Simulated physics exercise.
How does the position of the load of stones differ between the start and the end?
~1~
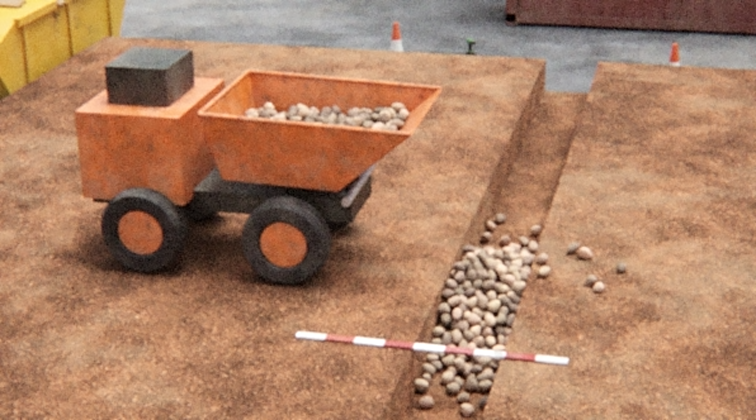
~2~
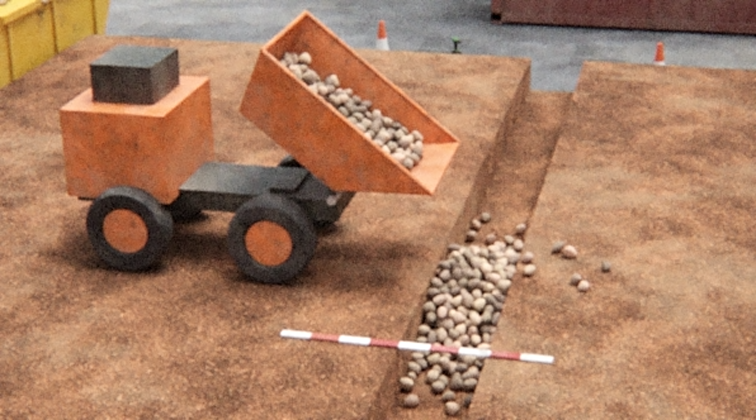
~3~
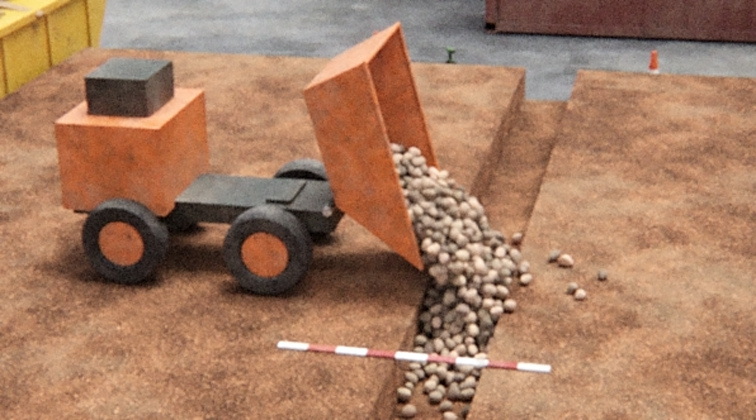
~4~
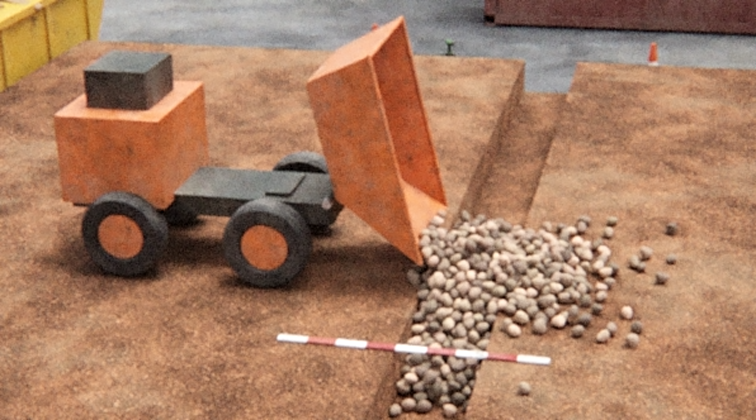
At the start the load sits up in the orange skip, and by the end it lies lower and further right, mostly heaped in the trench with some stones spread on the ground beyond it.
An orange dumper tips its stones onto the pile in a trench, some spilling past it.
